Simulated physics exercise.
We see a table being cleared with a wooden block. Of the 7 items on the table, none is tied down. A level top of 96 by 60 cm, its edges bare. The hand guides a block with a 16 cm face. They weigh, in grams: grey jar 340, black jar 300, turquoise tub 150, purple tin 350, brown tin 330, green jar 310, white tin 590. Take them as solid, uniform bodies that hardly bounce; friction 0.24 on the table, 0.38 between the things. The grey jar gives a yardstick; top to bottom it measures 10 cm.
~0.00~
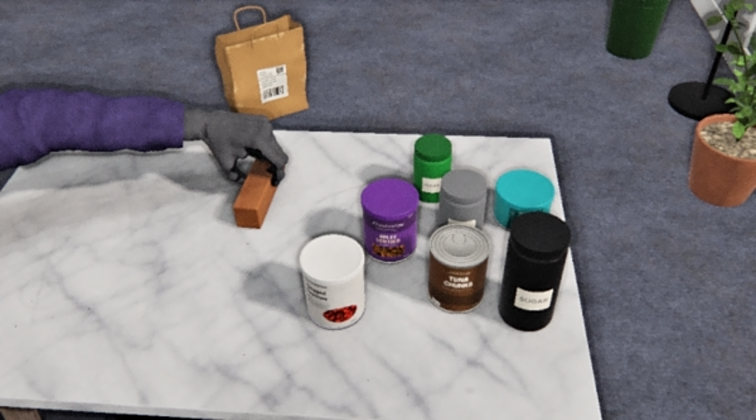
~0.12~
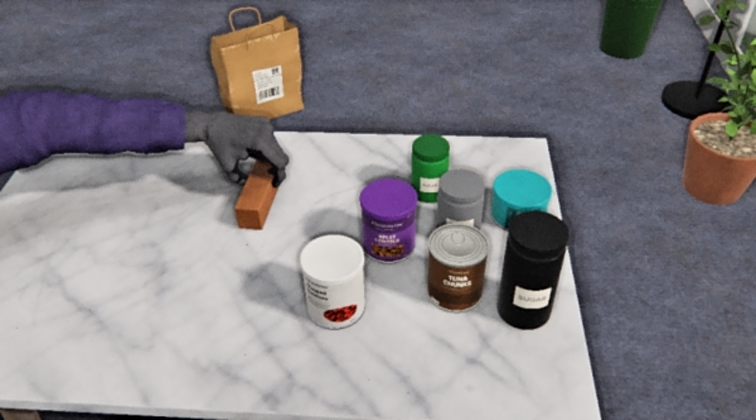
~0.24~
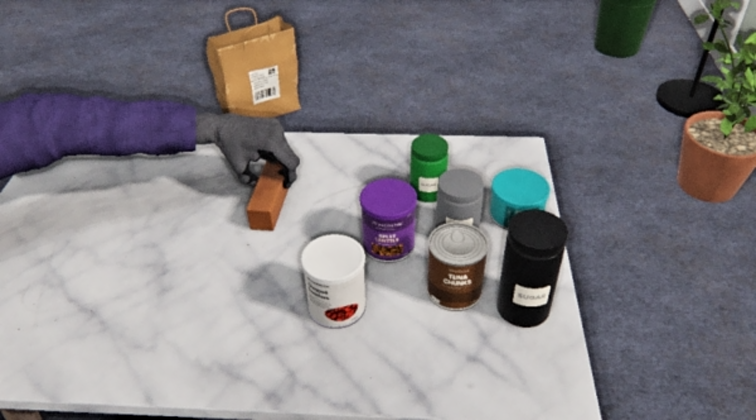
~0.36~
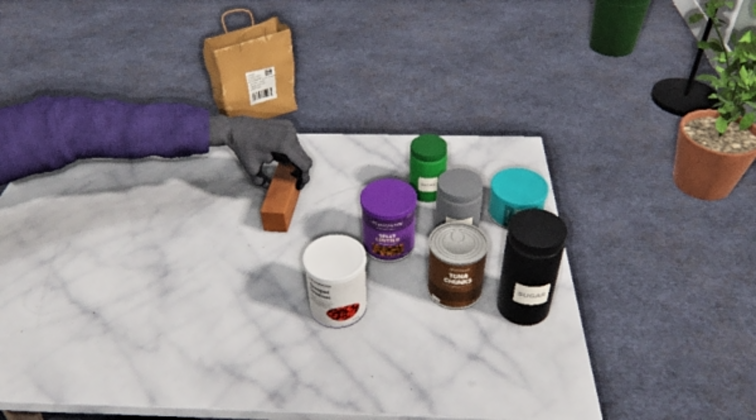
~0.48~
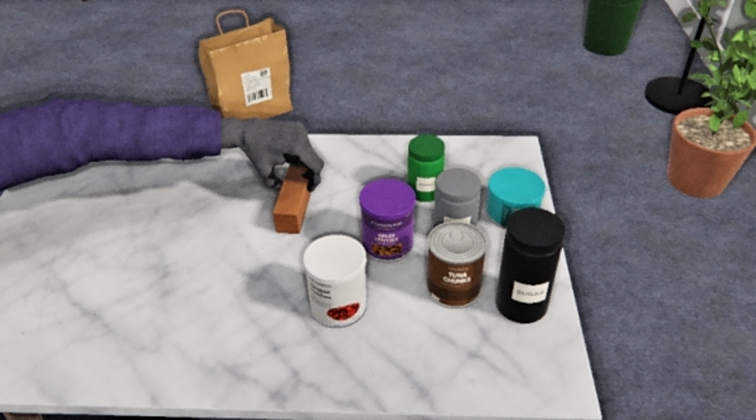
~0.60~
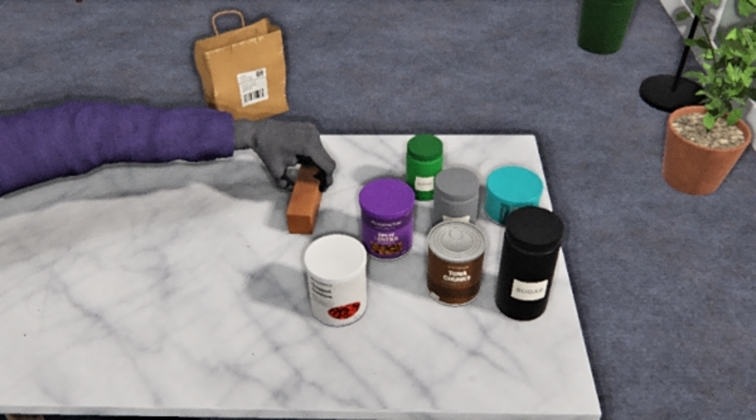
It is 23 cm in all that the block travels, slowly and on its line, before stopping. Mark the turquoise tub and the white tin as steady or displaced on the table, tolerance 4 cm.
Marks: Turquoise tub steady; white tin steady.
After 1.00 s, 16 cm of push.
After 1.20 s, 20 cm of push; purple tin slid 3 cm.
After 1.40 s, 23 cm of push; purple tin slid 6 cm.
At rest (1.8 s), not toppled but over 4 cm from the start, purple tin; the other 6 in place, give or take 4 cm. Seen from the same camera at the end, turquoise tub near (513, 197), white tin near (337, 282).
